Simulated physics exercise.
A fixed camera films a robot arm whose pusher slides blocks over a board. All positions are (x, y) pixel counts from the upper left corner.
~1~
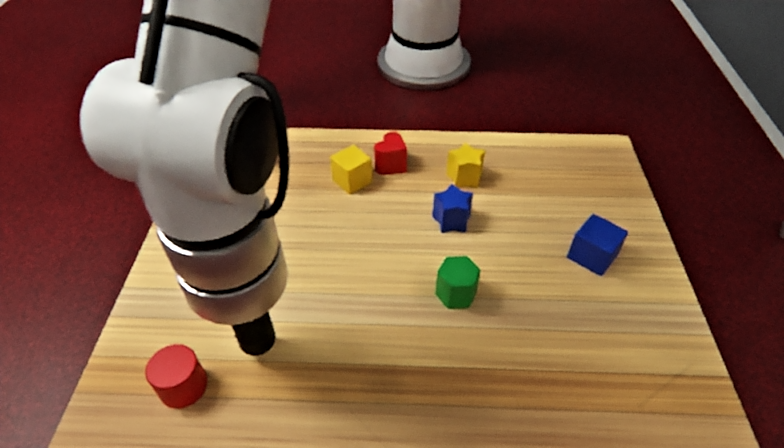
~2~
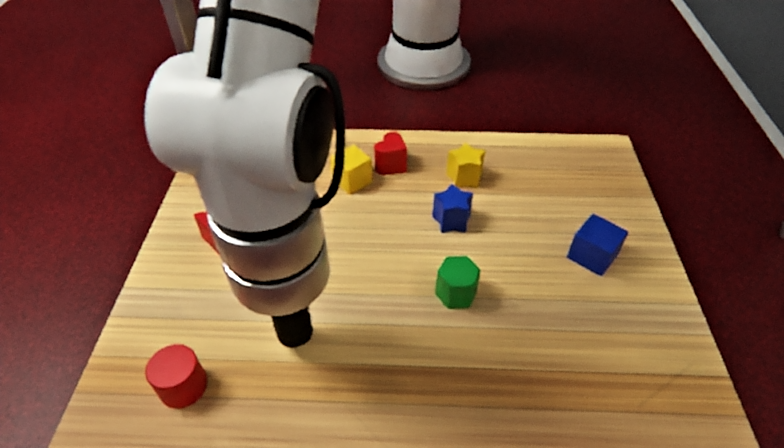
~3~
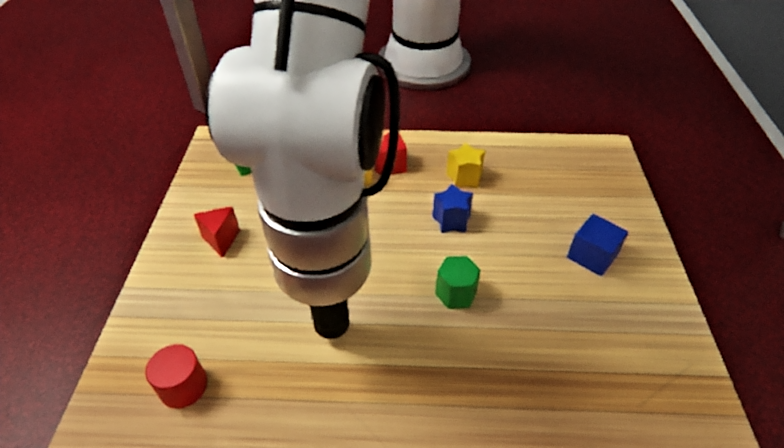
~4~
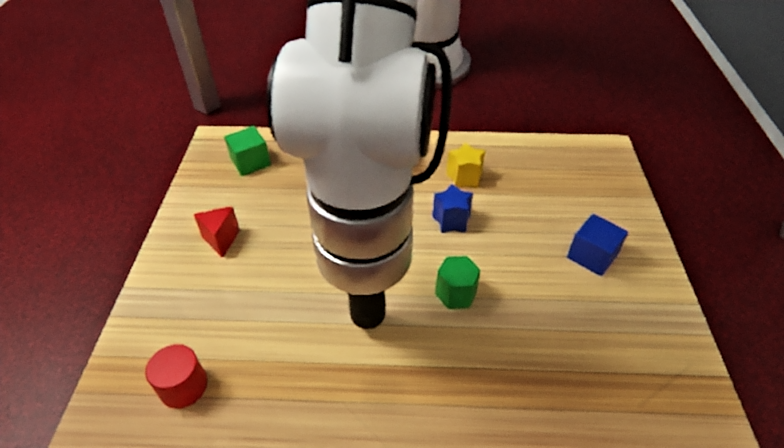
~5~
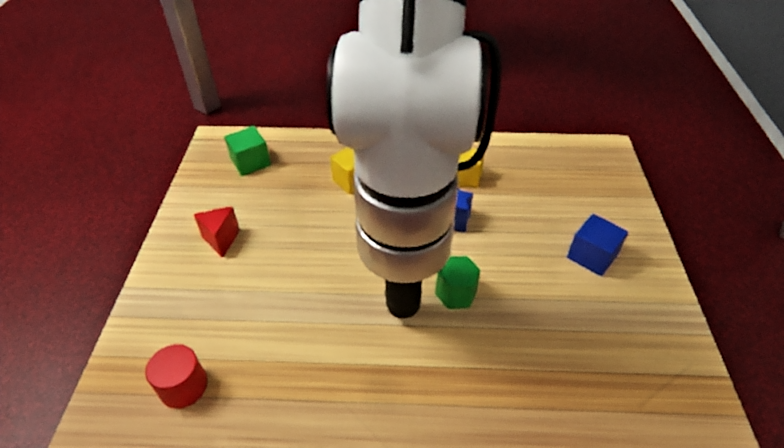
A light wooden board on a dark red floor is seen from above at an angle, from a camera that stays still. On it sit a red cylinder near left, red triangular and green blocks farther left, yellow blocks and a red heart at the back, a blue star and green hexagon around the middle, and a blue cube right. A white robot arm glides its black tip rightward and slightly back, close beside the unmoved green hexagon.
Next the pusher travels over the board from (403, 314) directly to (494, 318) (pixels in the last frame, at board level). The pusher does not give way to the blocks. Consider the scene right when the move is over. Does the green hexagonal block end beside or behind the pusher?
That would be a yes.
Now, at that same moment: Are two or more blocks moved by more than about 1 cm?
No
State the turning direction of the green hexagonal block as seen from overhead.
Its spin: Anticlockwise.
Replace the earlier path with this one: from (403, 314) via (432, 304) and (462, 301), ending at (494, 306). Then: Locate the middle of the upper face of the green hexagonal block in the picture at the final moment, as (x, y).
My estimate: (511, 257).
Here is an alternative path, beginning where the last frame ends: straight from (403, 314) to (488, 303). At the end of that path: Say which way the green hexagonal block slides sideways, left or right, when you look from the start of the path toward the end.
Well, taking the path from its start to its end as straight ahead, the green hexagonal block moves to the left.
What follows on the original path. Halfway along, pusher (451, 308); green hexagonal block (467, 268), turned 25° anticlockwise.
At the end, pusher (497, 310); green hexagonal block (474, 265), turned 55° anticlockwise.
